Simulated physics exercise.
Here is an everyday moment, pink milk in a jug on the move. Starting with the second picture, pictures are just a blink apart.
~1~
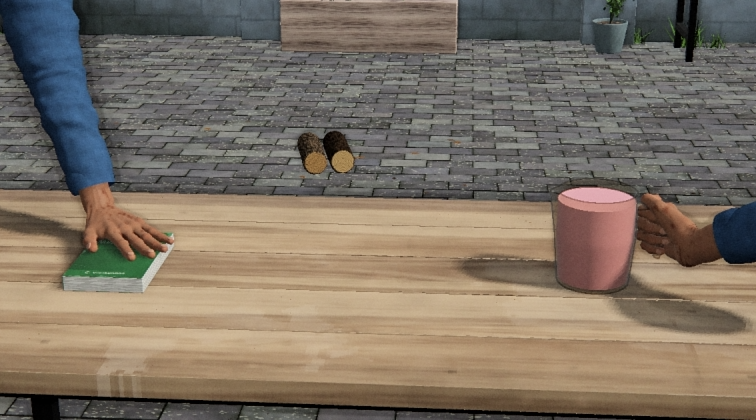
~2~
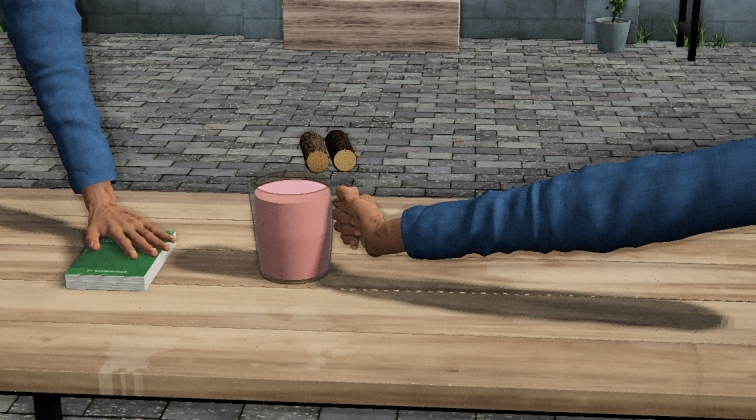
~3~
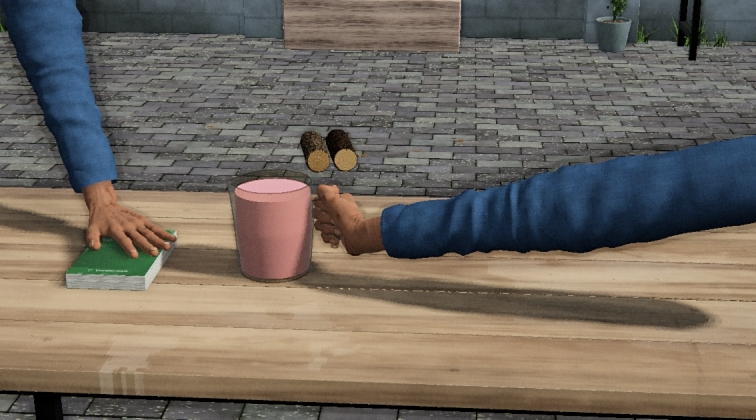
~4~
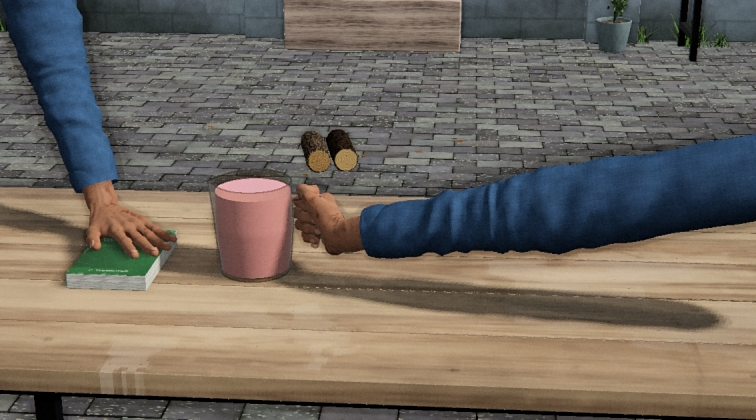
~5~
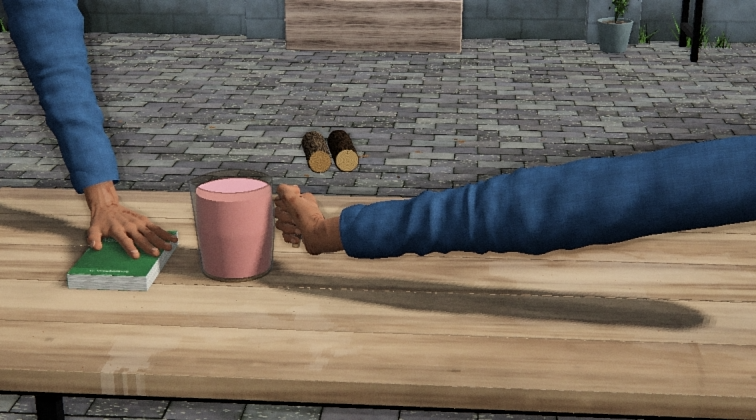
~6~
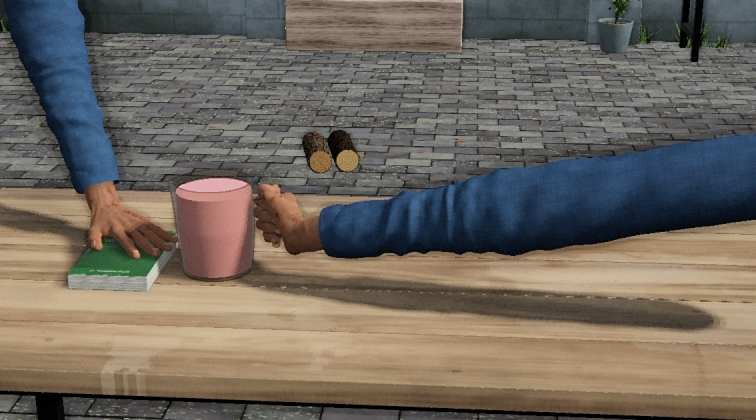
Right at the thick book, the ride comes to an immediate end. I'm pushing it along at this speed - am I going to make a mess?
Yes, some spills.
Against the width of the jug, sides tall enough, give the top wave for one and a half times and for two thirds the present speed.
It climbs to 45 per cent first and to 20 per cent second.
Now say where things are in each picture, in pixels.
At rest; jug (595, 234) nearly full; thick book (121, 260), in the first picture.
Under way; jug nearly full, surface at (292, 192), in the second picture.
Moved on by about 20 px; jug (274, 224) nearly full, in the third picture.
Moved on by about 20 px; jug nearly full, surface at (253, 190), in the fourth picture.
Moved on by about 20 px; jug (235, 223) nearly full, in the fifth picture.
Moved on by about 20 px; jug nearly full, surface at (214, 190); thick book (126, 259), in the sixth picture.
Soon after, the jug meets the thick book.
Later, the pink milk surges up the wall; some has gone over its rim.
In the end, the jug stands at the thick book; some has gone over its rim.
